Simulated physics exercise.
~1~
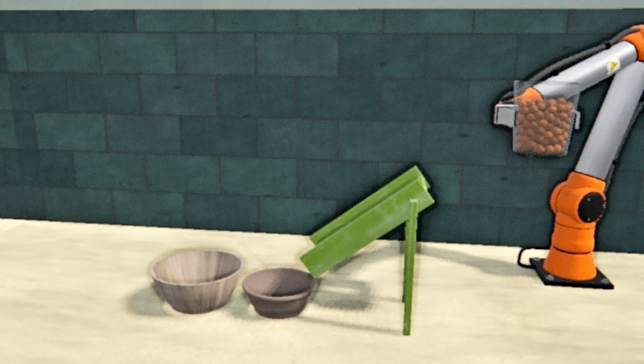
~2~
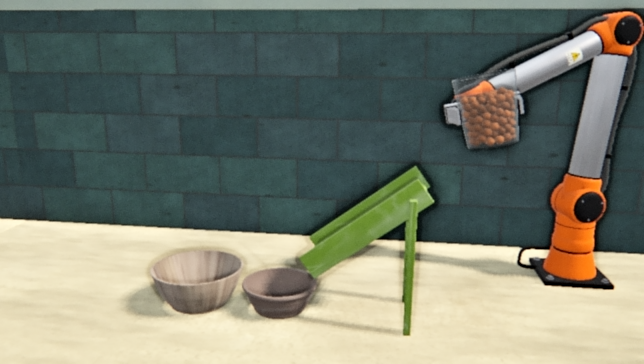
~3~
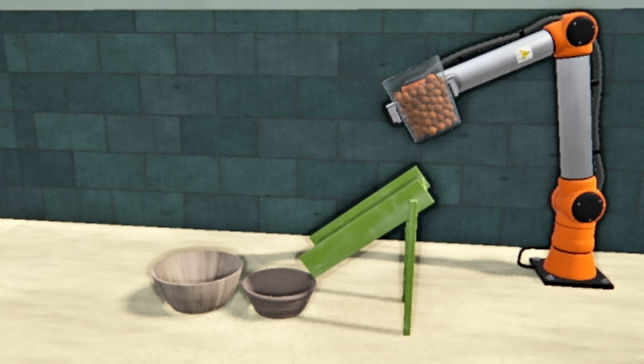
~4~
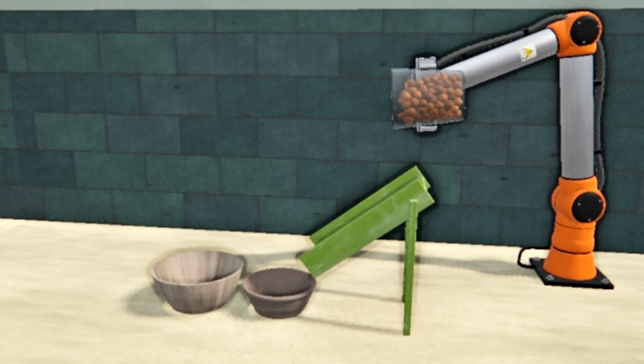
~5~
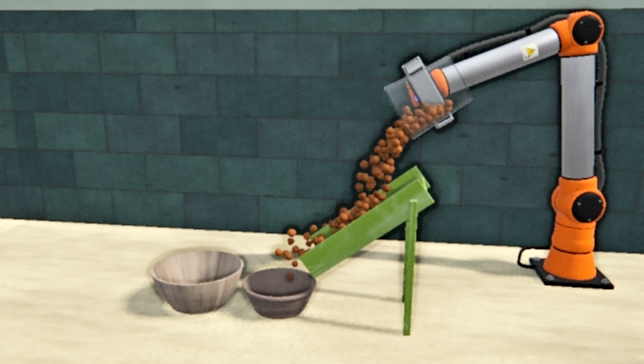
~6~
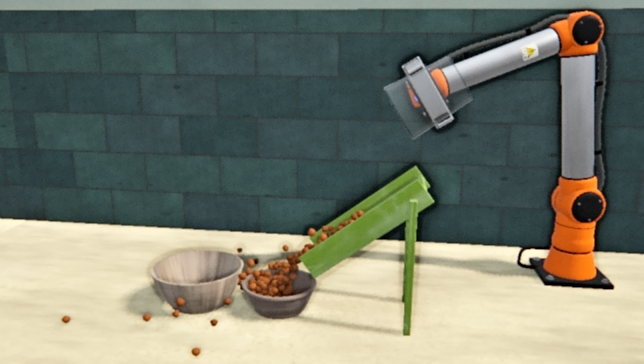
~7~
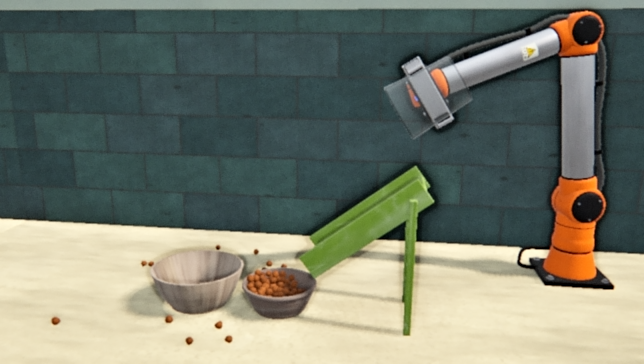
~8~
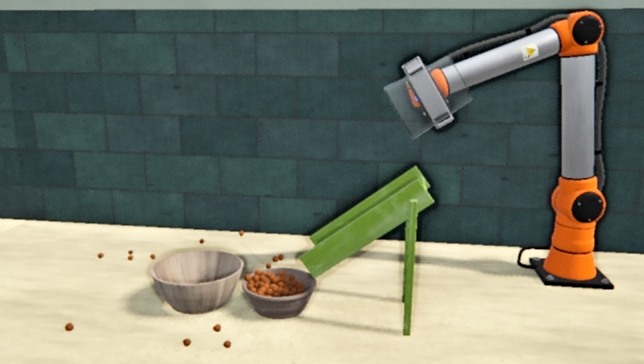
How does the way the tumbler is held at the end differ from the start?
At the start the robot arm holds the tumbler upright and full of hazelnuts. At the end it holds the tumbler upside down.
On a pale table top, a robot arm tips hazelnuts down a green chute, mostly into the nearer bowl.
